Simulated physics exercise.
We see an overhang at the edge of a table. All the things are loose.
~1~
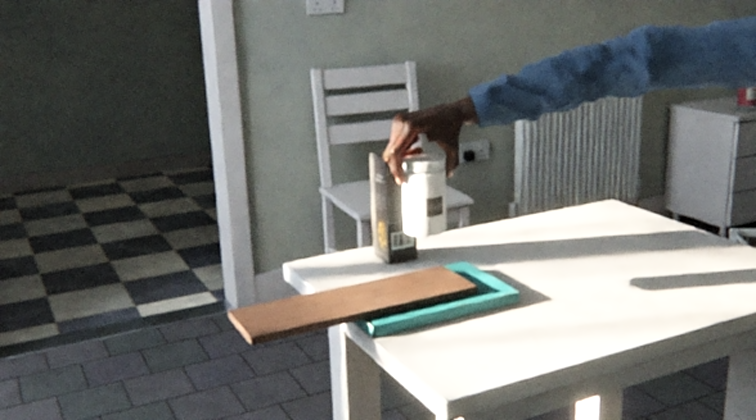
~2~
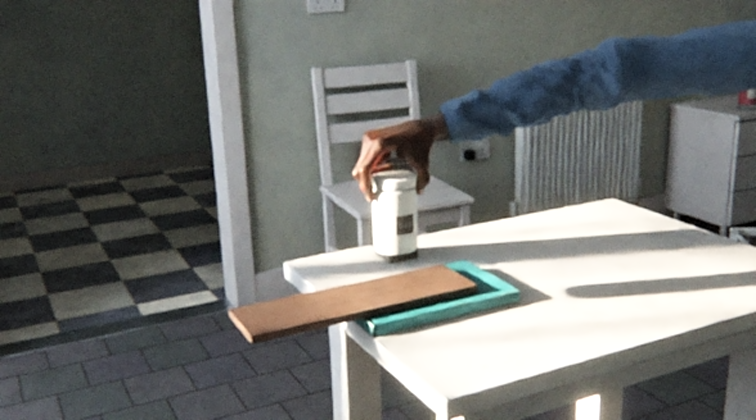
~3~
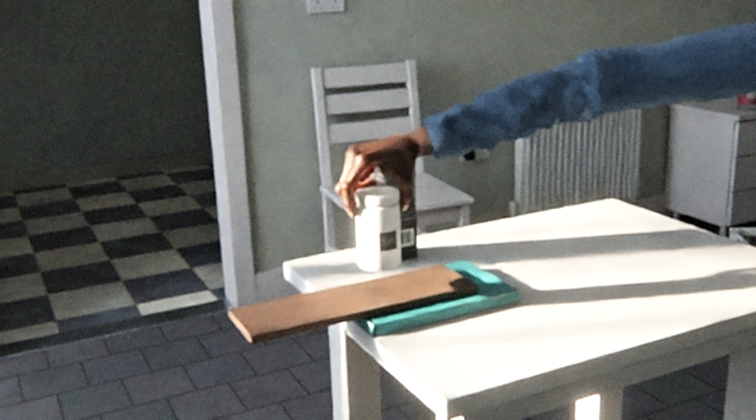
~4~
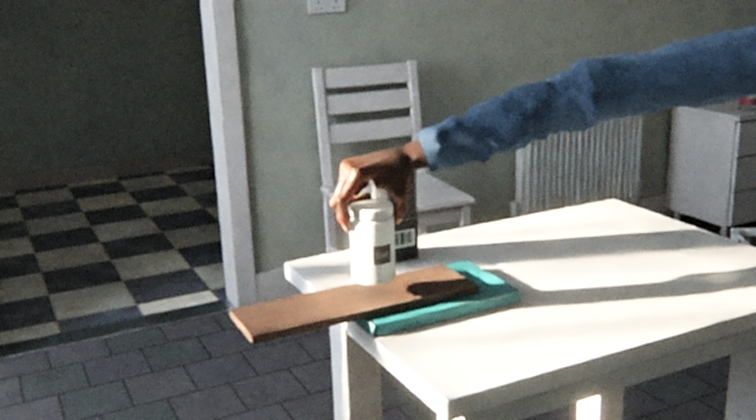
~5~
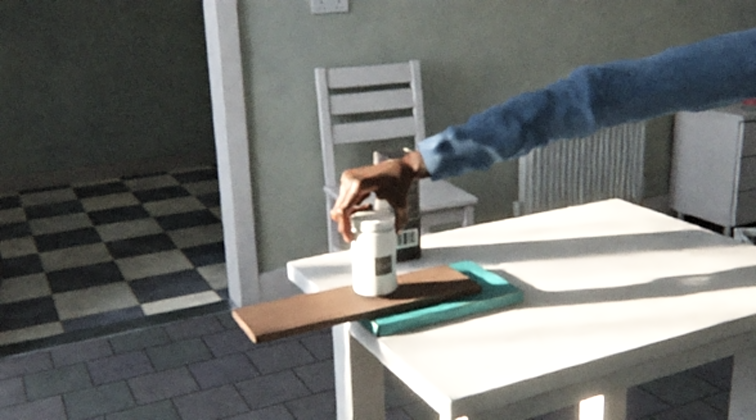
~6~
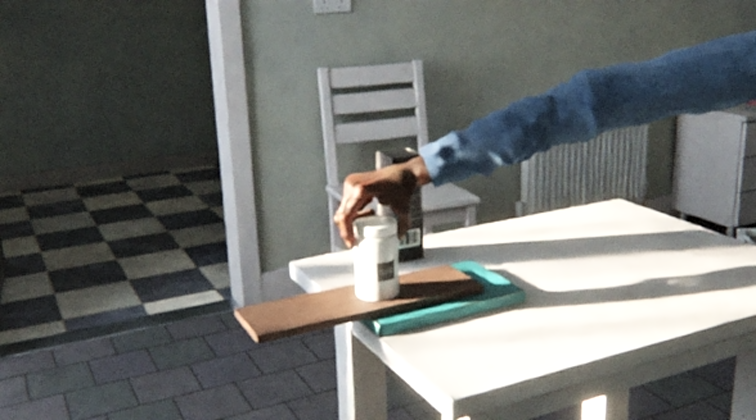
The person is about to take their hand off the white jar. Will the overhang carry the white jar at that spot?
The board holds.
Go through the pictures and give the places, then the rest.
The first frame shows on its way; white jar (425, 194); turquoise slab (423, 297).
The second frame shows on its way; white jar (395, 212); brown board (356, 300).
The third frame shows on its way; white jar (379, 228).
The fourth frame shows on its way; white jar (373, 241); turquoise slab (424, 296).
The fifth frame shows on its way; white jar (374, 252); brown board (360, 301).
The sixth frame shows set down, still held; white jar (377, 258).
Then, 0.60 s later than the last frame, all is still.
Then, 1.40 s later than the last frame, white jar resting near (376, 258).
When it is over, all 4 as before. End places, in pixels of the last picture, white jar near (377, 258). The board keeps its balance.
